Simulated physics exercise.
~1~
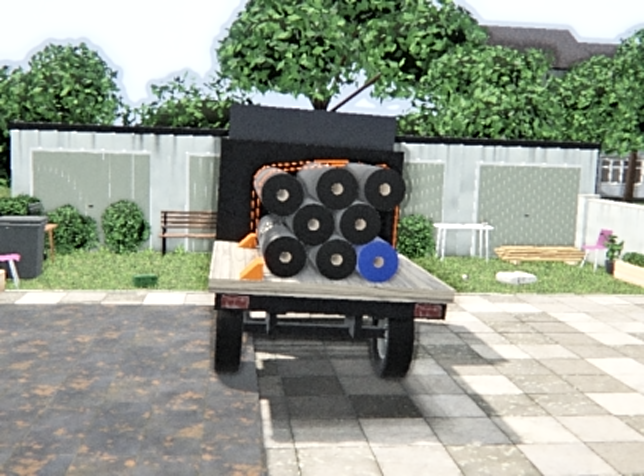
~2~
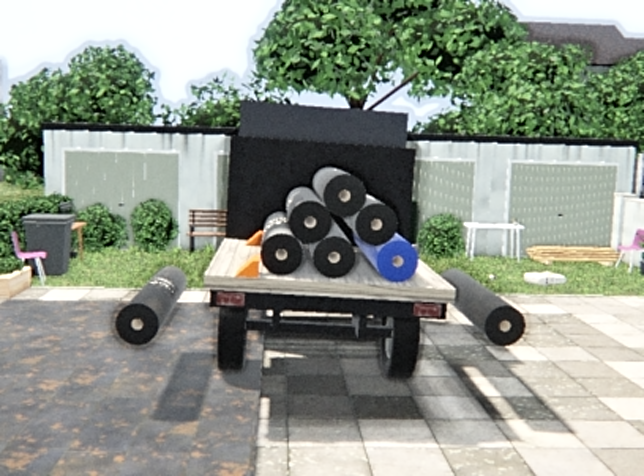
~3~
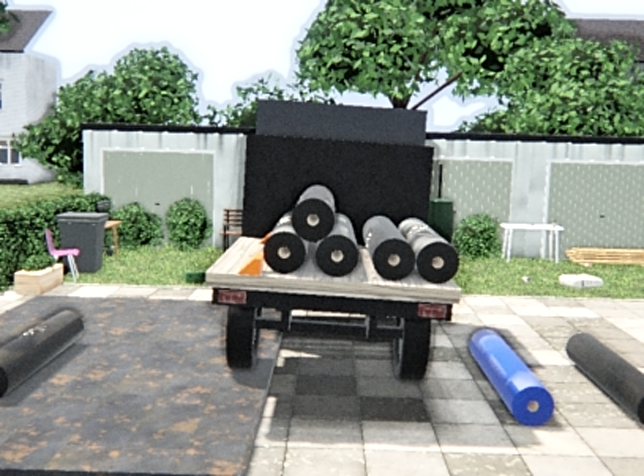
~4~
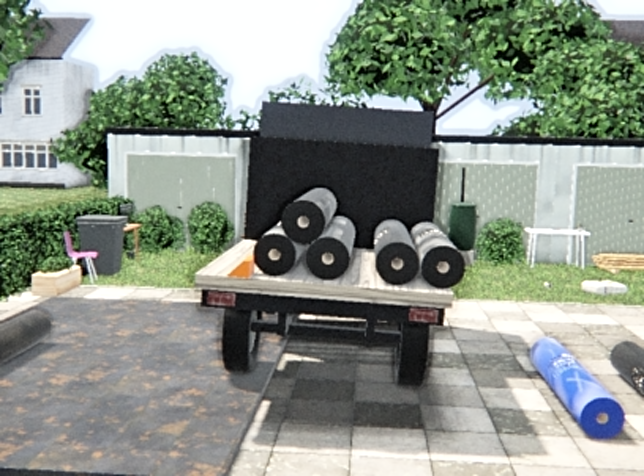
A flatbed lorry stands on a paved yard, seen from behind, with bushes, pale garage doors and trees beyond. Its wooden deck carries a stack of eight rolls, ends facing the viewer, seven dark and one blue at the bottom right. The stack comes apart, and one dark roll drops off each side while the blue one stays on the deck's right part. The blue roll then falls off the right side as the remaining rolls settle lower. The view drifts sideways, and finally five dark rolls remain on the deck while the blue one lies on the paving to the right.
